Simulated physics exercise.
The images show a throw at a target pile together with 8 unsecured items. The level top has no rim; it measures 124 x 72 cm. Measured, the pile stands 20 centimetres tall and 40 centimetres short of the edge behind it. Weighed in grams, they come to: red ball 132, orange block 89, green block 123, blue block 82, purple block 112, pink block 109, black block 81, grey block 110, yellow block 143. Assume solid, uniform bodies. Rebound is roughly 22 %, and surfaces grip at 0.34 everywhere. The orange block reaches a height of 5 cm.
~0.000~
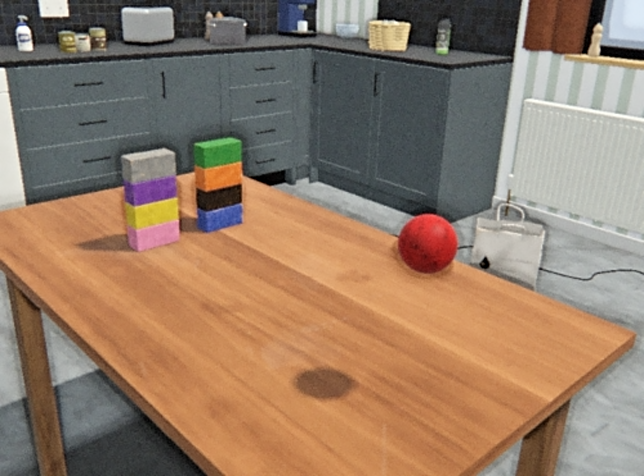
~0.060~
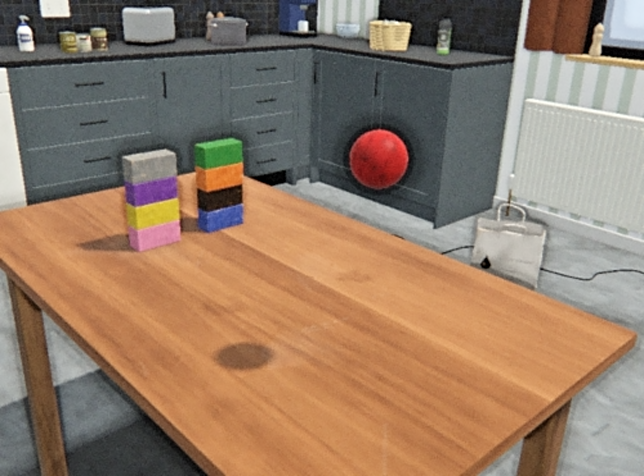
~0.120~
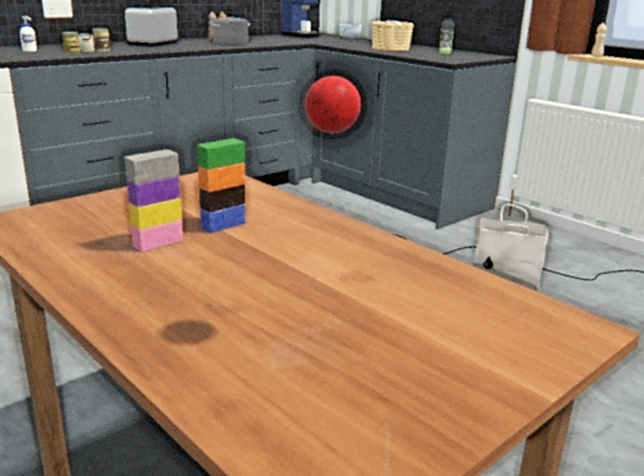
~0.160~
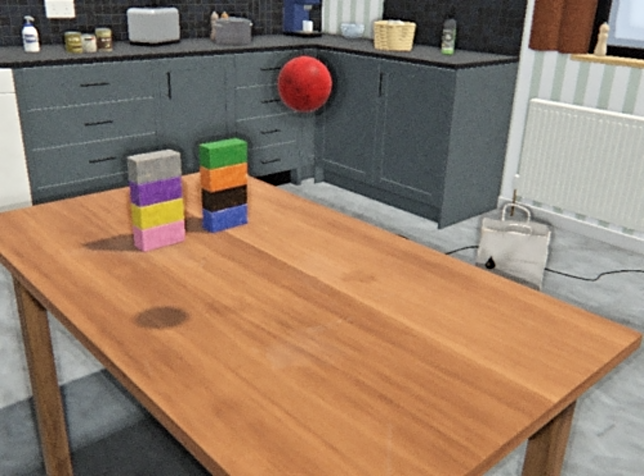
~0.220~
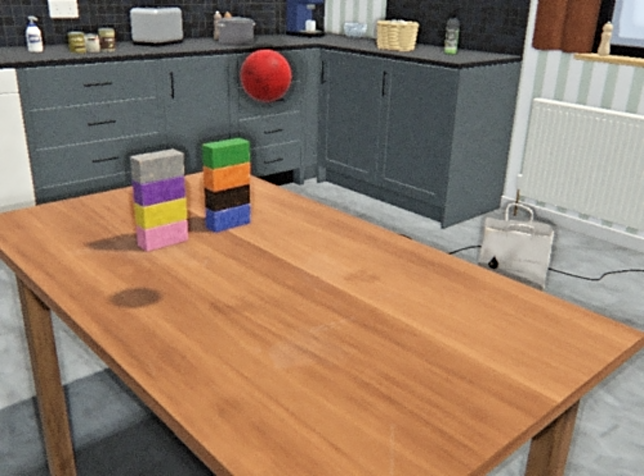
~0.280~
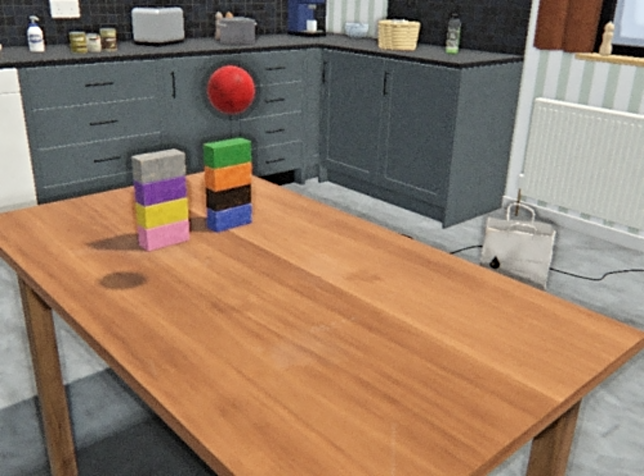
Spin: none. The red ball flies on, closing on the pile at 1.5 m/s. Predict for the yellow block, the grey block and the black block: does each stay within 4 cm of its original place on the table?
Yellow block: No, it goes further. Grey block: No, it goes further. Black block: Yes, it stays close.
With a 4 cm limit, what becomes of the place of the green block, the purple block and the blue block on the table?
First, the green block stays in its position; second, the purple block is moved away; third, the blue block stays in its position.
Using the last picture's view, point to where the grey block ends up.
Around pixel (116, 199).
After 0.48 s, red ball near (171, 230); grey block 11° off upright near (149, 162); yellow block 10° off upright near (159, 208); purple block 11° off upright.
After 0.58 s, red ball near (175, 239); grey block 41° off upright near (134, 167); yellow block 33° off upright near (152, 206); purple block 41° off upright.
After 0.68 s, red ball near (176, 241); grey block on its side near (122, 201); yellow block 74° off upright near (144, 218); purple block on its side.
In the end (1.2 s), toppled on the table, purple block, pink block, grey block and yellow block; the other 4 under 4 cm from the start. At the end, from the last picture's camera, yellow block near (137, 217), grey block near (115, 199).
